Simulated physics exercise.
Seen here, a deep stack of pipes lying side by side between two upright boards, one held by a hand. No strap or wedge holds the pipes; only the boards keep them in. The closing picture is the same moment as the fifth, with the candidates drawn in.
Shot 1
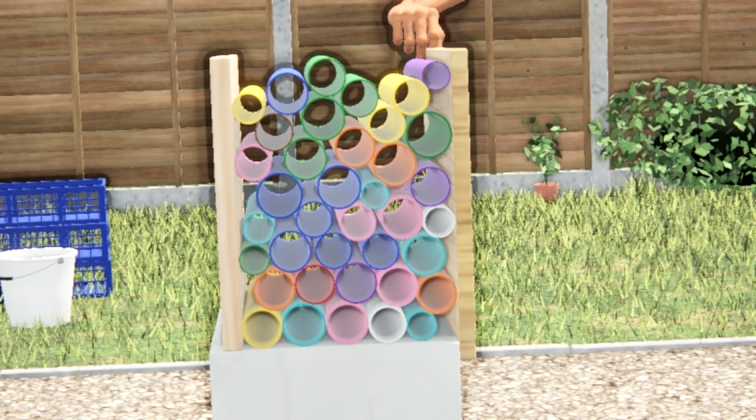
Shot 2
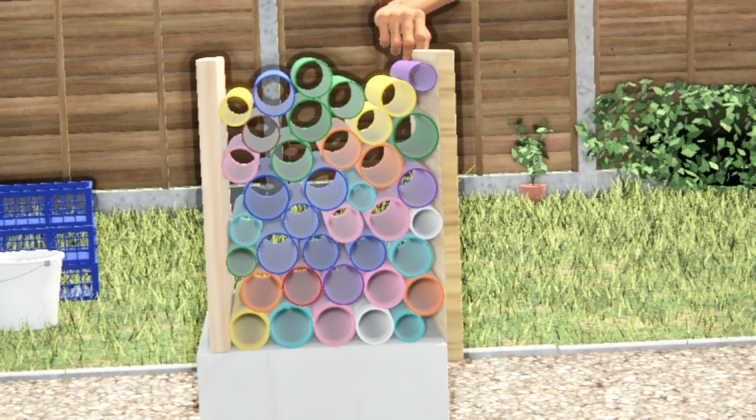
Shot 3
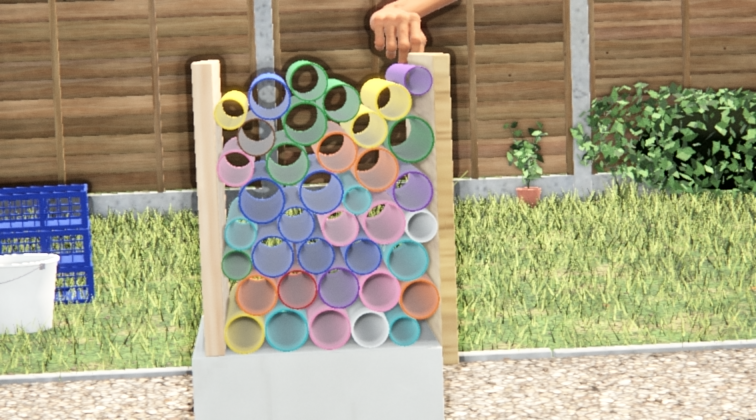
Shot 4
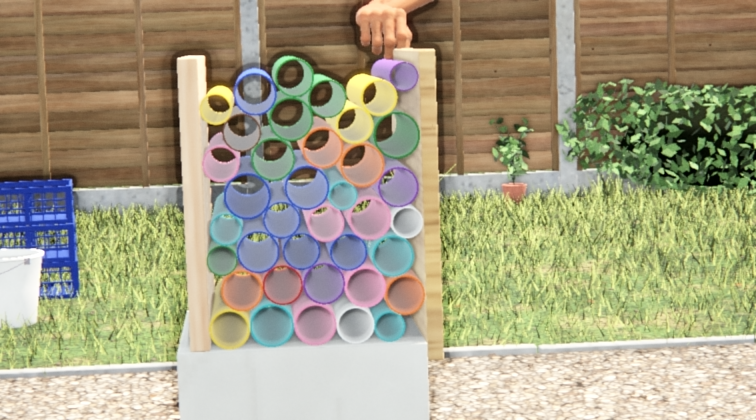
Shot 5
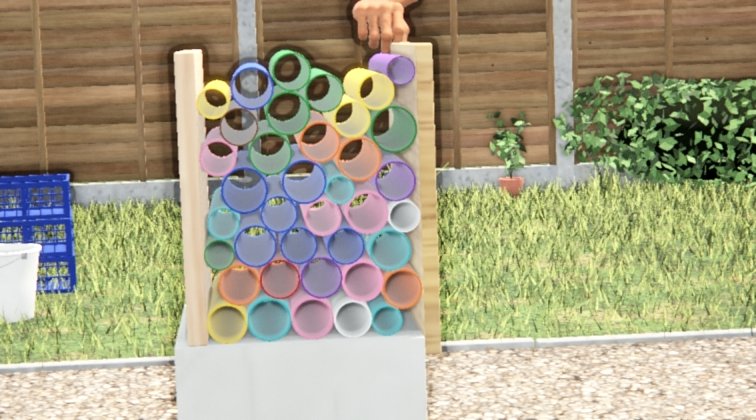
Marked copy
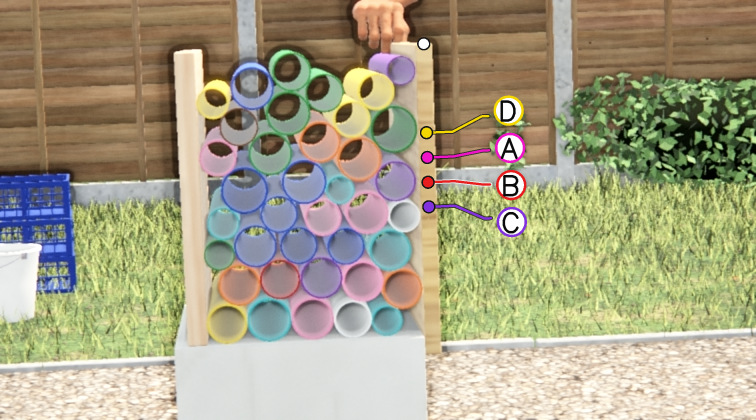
The camera drifts slightly to the right across a sunny garden, looking straight on at a grey block standing before grass, gravel and a brown wooden fence. Colourful pipes, among them yellow, blue, green, pink, orange and purple, lie stacked between two upright boards, with blue crates and a white bucket at left. The stack slides leftward in view, its pipes staying in place, while a hand stays at the right board's top.
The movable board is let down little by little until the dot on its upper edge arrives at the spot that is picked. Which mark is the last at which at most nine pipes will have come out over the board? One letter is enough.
The answer is mark B.
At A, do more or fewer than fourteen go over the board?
At A, fewer than fourteen.
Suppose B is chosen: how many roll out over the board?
It comes to six.
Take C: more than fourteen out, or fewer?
Fewer than fourteen.
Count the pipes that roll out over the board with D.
The count is one.
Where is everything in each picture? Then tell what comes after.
An orange pipe (437, 294); a turquoise pipe (425, 255); a pink pipe (402, 218), in the first picture.
A pink pipe (389, 219); a purple pipe (418, 188), in the second picture.
An orange pipe (337, 152); a green pipe (411, 140), in the third picture.
A blue pipe (255, 94); side board (414, 192), in the fourth picture.
A yellow pipe (227, 323); an orange pipe (402, 289); a turquoise pipe (390, 250), in the fifth picture.
On the marked copy, A at (427, 158); B at (428, 182); C at (429, 207); D at (426, 133); the white dot at (424, 44).
Following B. Soon after the start, top of the board (417, 107).
Later, top of the board (419, 179).
In the end, top of the board (419, 182), about six out over the board.
As for the rest, A one out over the board; C more than nine out over the board; D one out over the board.
